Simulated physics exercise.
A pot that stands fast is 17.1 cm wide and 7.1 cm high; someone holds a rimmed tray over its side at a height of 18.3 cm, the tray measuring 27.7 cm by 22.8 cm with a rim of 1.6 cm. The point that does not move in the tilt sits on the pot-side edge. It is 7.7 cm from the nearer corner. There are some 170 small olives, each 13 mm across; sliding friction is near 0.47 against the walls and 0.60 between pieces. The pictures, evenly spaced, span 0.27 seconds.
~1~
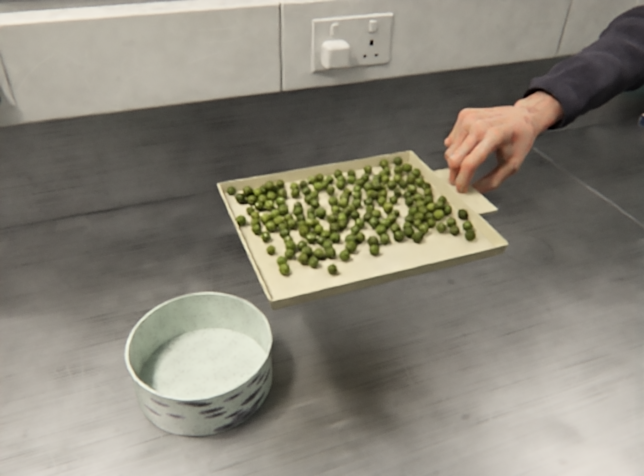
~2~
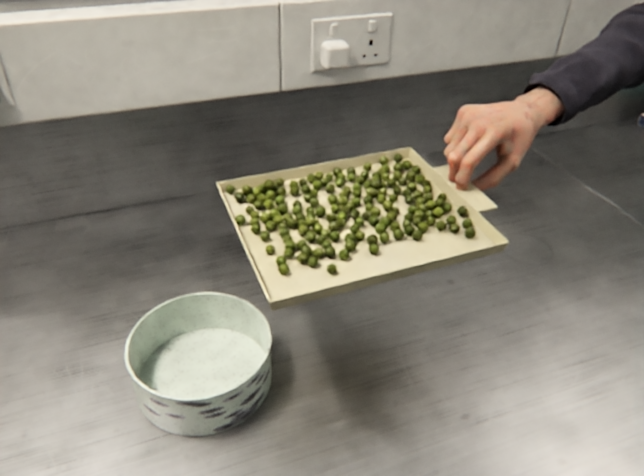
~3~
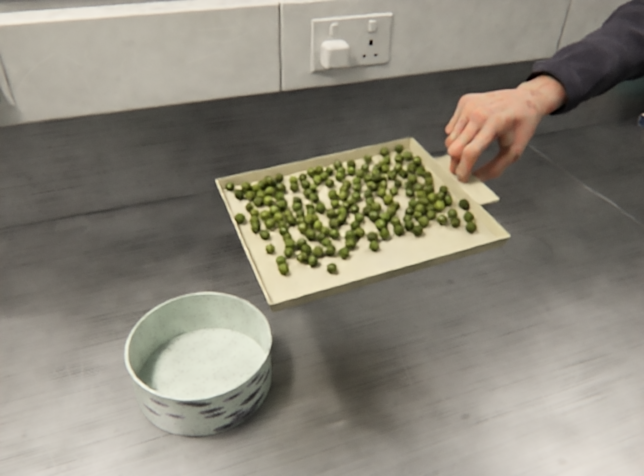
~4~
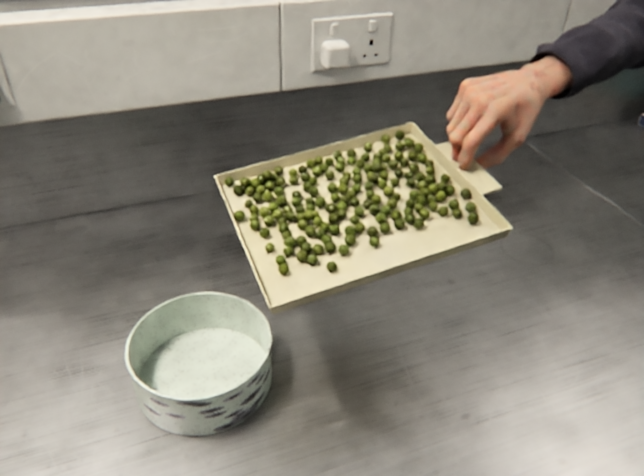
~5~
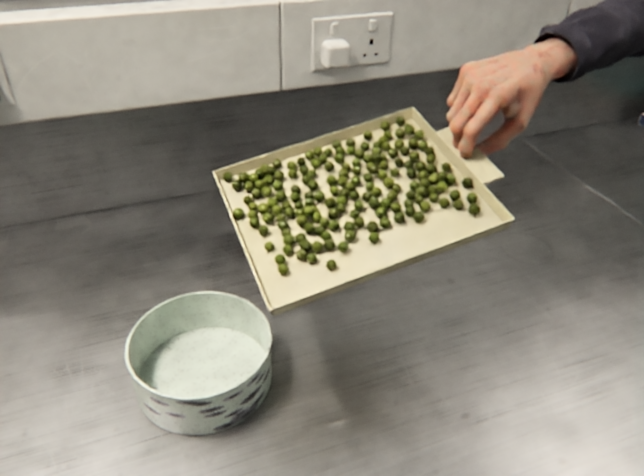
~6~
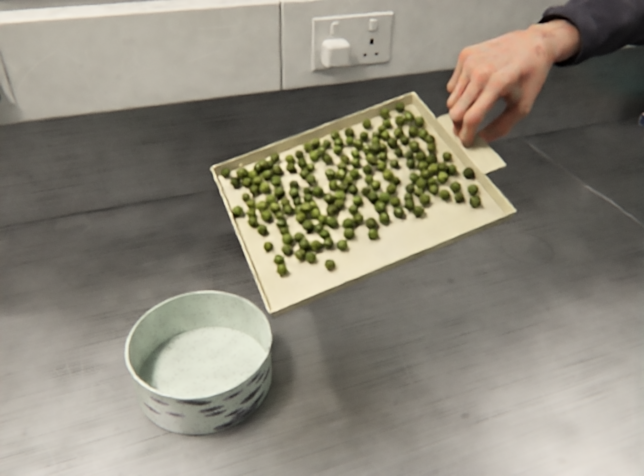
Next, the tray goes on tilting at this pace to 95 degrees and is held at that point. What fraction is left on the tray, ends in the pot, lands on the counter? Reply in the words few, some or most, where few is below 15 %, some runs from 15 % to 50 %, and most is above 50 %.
Shares - tray: Few; pot: Some; counter: Most.
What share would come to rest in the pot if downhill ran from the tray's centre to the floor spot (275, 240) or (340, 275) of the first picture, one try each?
That would be close to 65 per cent and then close to 10 per cent.
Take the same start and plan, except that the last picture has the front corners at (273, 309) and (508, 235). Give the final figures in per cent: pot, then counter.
Pot 5, counter 95.
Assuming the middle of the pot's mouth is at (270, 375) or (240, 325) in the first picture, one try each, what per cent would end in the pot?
That gives roughly 95 per cent and then 30 per cent.
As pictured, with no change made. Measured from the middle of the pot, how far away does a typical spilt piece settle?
About 16 cm.
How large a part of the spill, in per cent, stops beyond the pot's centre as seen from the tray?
I'd put it at close to 20 per cent.
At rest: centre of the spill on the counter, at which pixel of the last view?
At about (271, 453).
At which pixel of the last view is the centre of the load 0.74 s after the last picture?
The middle of the load should be at about (278, 257) by then.
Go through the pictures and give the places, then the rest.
In the first frame, tray tilt 0 degrees, front corners at (273, 298) and (505, 243); middle of the pieces at (351, 209); pot at (200, 341).
In the second frame, tray tilt 1 degrees, front corners at (272, 299) and (505, 240); middle of the pieces at (351, 207).
In the third frame, tray tilt 4 degrees, front corners at (272, 301) and (506, 235), lowest corner left front; middle of the pieces at (351, 202).
In the fourth frame, tray tilt 8 degrees, front corners at (272, 304) and (508, 226), lowest corner left front; middle of the pieces at (351, 195).
In the fifth frame, tray tilt 13 degrees, front corners at (271, 306) and (510, 218), lowest corner left front; middle of the pieces at (350, 187).
In the sixth frame, tray tilt 17 degrees, front corners at (271, 309) and (511, 210), lowest corner left front; middle of the pieces at (349, 181); pot at (200, 339).
Then, 0.44 s after the last picture, tilt 54 degrees; the tray holds 100 %, the pot 0 %.
Then, 0.74 s after the last picture, tilt 79 degrees; the tray holds 85 %, the pot 5 %.
Then, 1.14 s after the last picture, tilt 95 degrees; the tray holds 5 %, the pot 20 %.
In the end, tray 0 %, pot 20 %, counter 80 %.
